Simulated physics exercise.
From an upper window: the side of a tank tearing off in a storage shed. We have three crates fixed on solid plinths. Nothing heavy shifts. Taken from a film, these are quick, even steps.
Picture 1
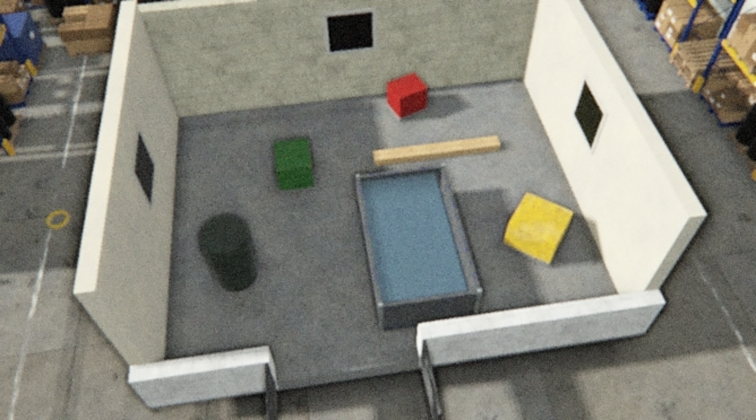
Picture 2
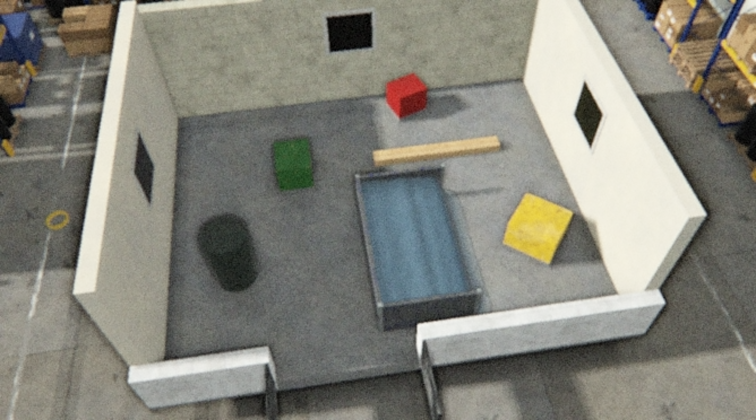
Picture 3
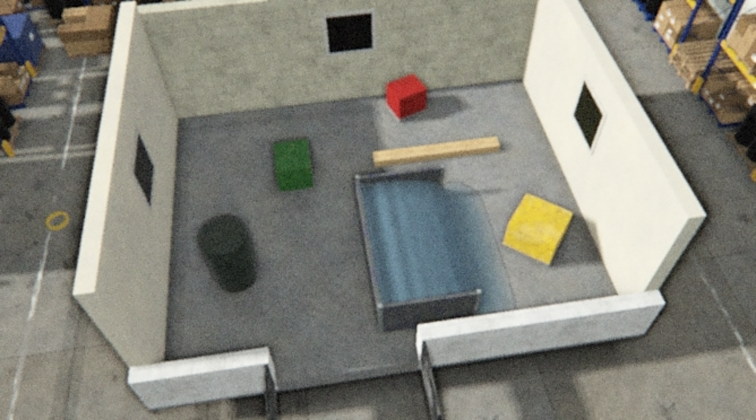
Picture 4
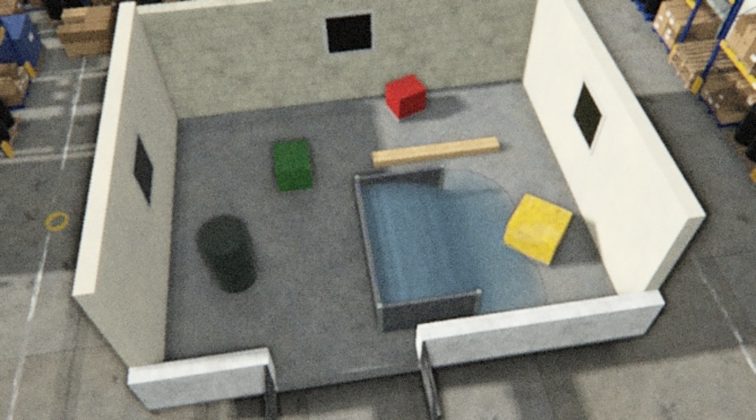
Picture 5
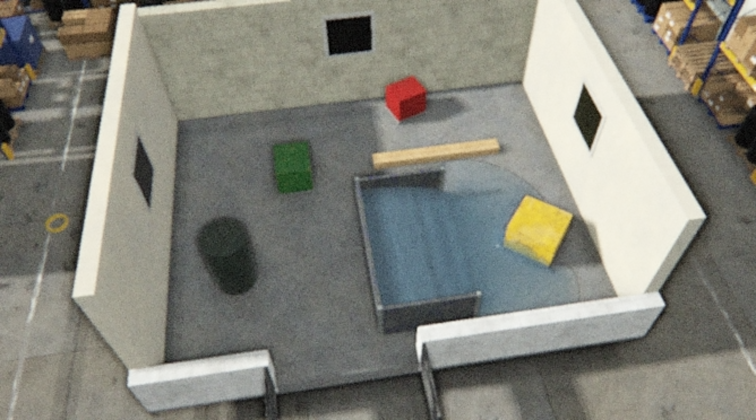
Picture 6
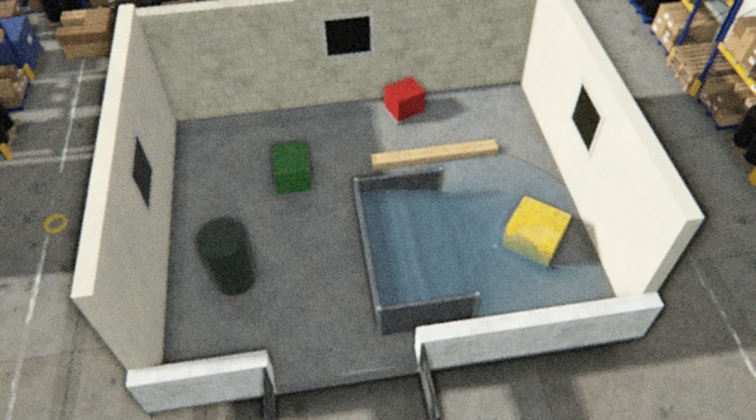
Water pouring from the open right side of a rectangular tank, spreading across the grey floor and around a yellow block.
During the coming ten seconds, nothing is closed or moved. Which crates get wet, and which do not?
My prediction: Yellow crate: A wet one. Red crate: A wet one. Green crate: A wet one.
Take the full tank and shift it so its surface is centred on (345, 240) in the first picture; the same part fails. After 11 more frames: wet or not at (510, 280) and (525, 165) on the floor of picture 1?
Note: Point one reached by the flow; point two reached by the flow.
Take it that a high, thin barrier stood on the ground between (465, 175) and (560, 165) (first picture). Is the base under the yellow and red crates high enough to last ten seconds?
The yellow one is soaked, the red one is spared.
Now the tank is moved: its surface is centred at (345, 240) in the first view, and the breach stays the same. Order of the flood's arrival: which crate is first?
The crate marked yellow comes first.
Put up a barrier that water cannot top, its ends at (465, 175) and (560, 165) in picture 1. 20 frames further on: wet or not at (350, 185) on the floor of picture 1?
My call: Soaked.
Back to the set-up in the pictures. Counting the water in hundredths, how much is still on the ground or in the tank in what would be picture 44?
Near 98 percent, give or take.
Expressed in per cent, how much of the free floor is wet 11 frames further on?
About 30 per cent.
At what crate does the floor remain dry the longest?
Crate: The crate marked green.
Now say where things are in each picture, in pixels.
The first frame shows the tank at (414, 233) is whole and still.
In the second frame, the front is at a hidden place, out from the gap at (455, 244).
In the third frame, water pours out at (455, 246) and has run to (455, 185).
In the fourth frame, the front is at (467, 174), out from the gap at (454, 247).
In the fifth frame, the front is at (486, 166), out from the gap at (454, 249).
In the sixth frame, water pours out at (453, 250) and has run to (610, 283).
A moment on, water covers 25 % of the floor; the yellow crate water round its plinth, the red crate not reached, the green crate not reached.
Next, water covers 30 % of the floor; the yellow crate water round its plinth, the red crate not reached, the green crate not reached.
Then, water covers 45 % of the floor; the yellow crate water round its plinth, the red crate water round its plinth, the green crate not reached.
Later, water covers 75 % of the floor; the yellow crate water round its plinth, the red crate water round its plinth, the green crate water round its plinth.
In the end, water covers 95 % of the floor; the yellow crate was topped, the red crate was topped, the green crate was topped.
